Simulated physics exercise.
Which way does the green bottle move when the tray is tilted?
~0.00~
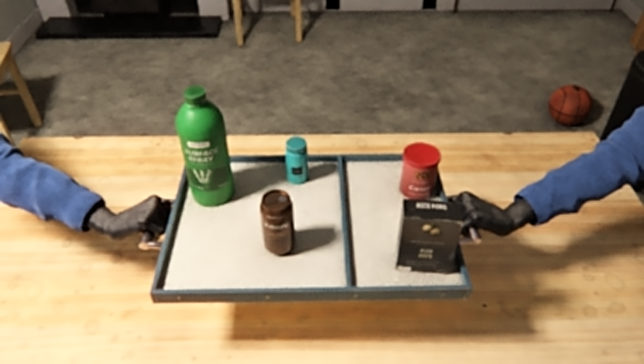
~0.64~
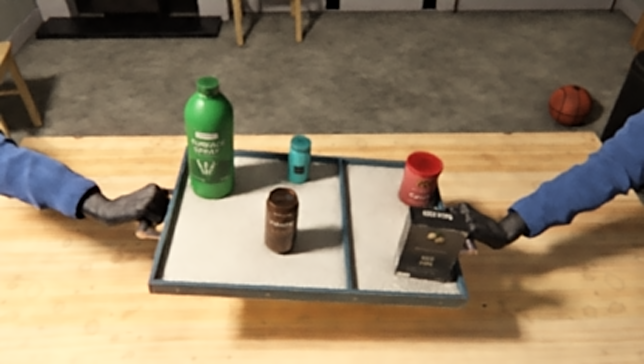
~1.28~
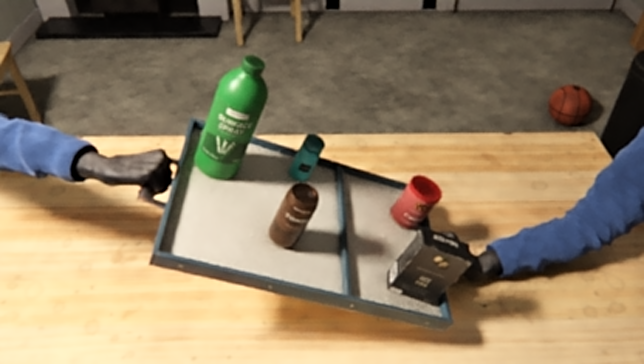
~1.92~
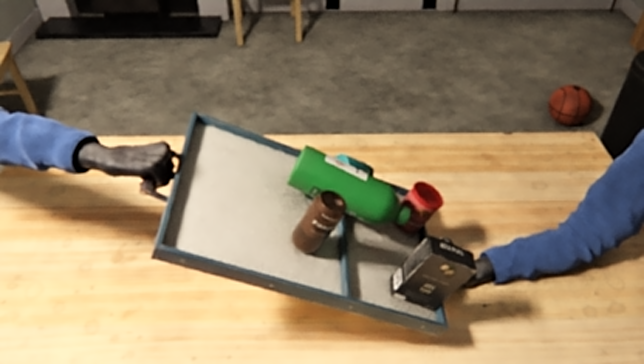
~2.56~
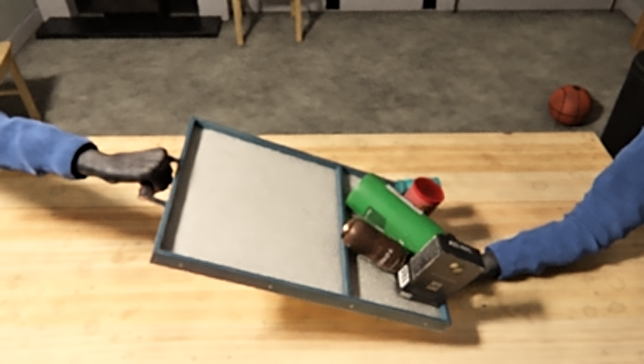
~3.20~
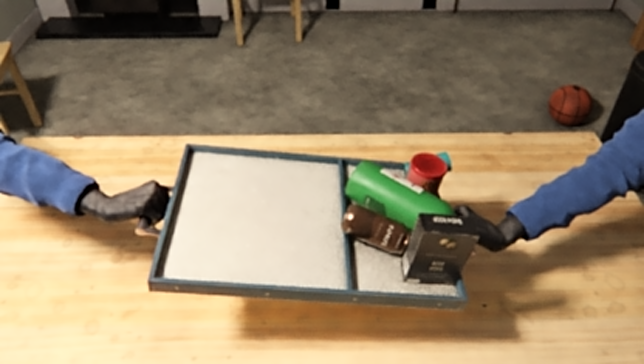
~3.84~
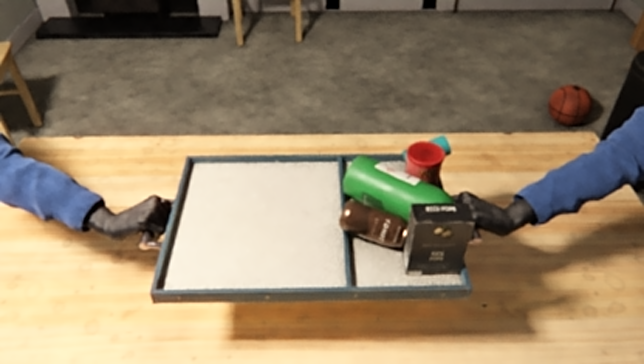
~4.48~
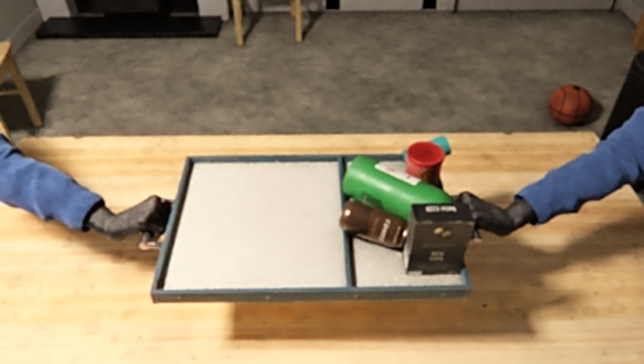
The green bottle moves to the right, falling onto its side and ending up among the other items.
Two hands tilt a tray right, toppling three of its items, then level it.
